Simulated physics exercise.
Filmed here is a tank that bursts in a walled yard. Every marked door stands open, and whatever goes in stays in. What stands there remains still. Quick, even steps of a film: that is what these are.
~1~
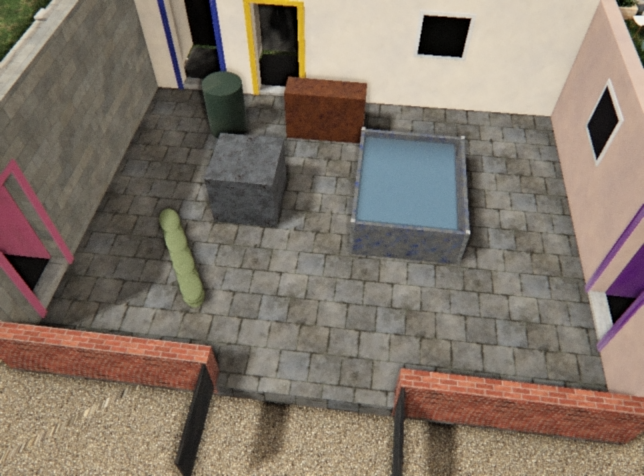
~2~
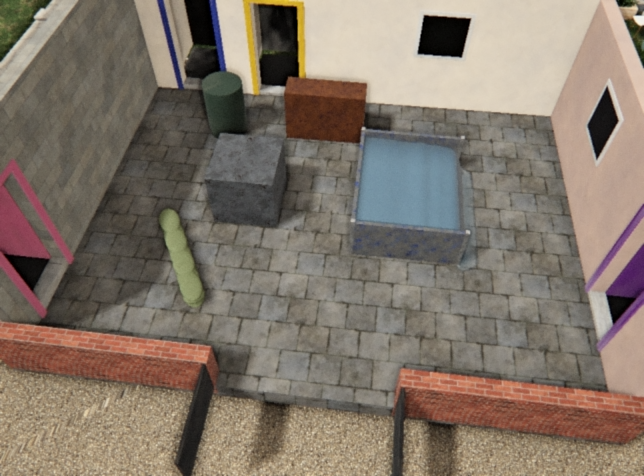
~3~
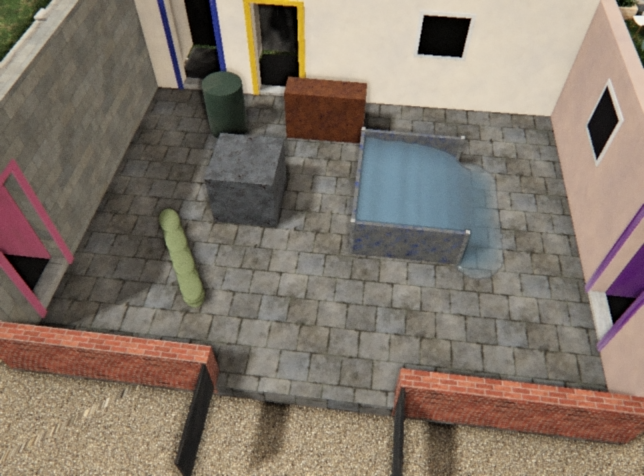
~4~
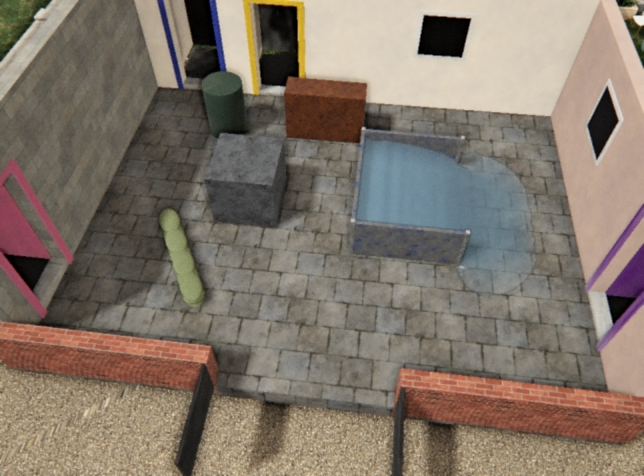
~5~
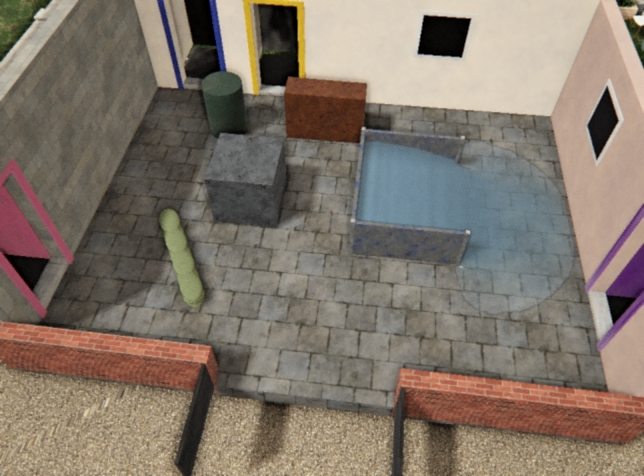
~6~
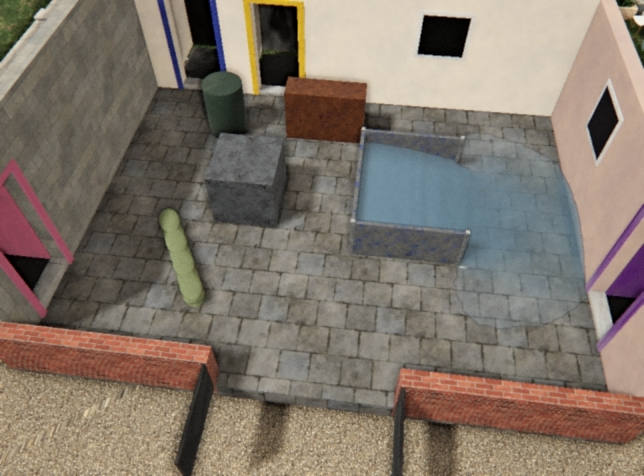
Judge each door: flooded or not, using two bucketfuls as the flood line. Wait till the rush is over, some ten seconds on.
As I see it, blue door: Two buckets or fewer; purple door: Over two buckets; pink door: Two buckets or fewer; yellow door: Two buckets or fewer.
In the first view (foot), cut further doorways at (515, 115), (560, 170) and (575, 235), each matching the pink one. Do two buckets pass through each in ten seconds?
One after the other: Passes that mark, takes more, takes more.
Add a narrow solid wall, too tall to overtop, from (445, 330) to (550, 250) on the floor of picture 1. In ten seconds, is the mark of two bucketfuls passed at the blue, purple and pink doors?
Here's how it goes: The blue door remains below, the purple door remains below, the pink door remains below.
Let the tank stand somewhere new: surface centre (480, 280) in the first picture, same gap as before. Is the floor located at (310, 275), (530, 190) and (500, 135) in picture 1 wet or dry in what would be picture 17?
Check in sequence: Still parched, soaked through, soaked through.
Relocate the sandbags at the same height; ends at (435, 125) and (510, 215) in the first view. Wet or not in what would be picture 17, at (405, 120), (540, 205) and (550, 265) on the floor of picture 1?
Spot one: Drenched; spot two: Drenched; spot three: Drenched.
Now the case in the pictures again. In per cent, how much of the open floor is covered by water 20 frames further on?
Some 40 in a hundred.
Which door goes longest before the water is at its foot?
Answer - the pink door.
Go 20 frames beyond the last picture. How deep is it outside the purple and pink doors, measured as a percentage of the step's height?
In order: Roughly 140 and 0 in a hundred.
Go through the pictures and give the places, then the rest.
In the first frame, still water in the open tank at (411, 181).
In the second frame, water pours out at (456, 205) and has run to (460, 267).
In the third frame, water pours out at (456, 206) and has run to (476, 275).
In the fourth frame, the front is at (510, 284), out from the gap at (456, 207).
In the fifth frame, the front is at (524, 305), out from the gap at (455, 207).
In the sixth frame, the front is at (584, 292), out from the gap at (455, 207).
A moment on, water covers 20 % of the floor; the blue door not reached, the purple door under two buckets in, the pink door not reached, the yellow door not reached.
Next, water covers 20 % of the floor; the blue door not reached, the purple door over two buckets in, the pink door not reached, the yellow door not reached.
Then, water covers 40 % of the floor; the blue door not reached, the purple door over two buckets in, the pink door not reached, the yellow door not reached.
Later, water covers 80 % of the floor; the blue door wet at the sill, nothing in, the purple door far over two buckets in, the pink door wet at the sill, nothing in, the yellow door wet at the sill, nothing in.
In the end, water covers 95 % of the floor; the blue door wet at the sill, nothing in, the purple door far over two buckets in, the pink door wet at the sill, nothing in, the yellow door wet at the sill, nothing in.
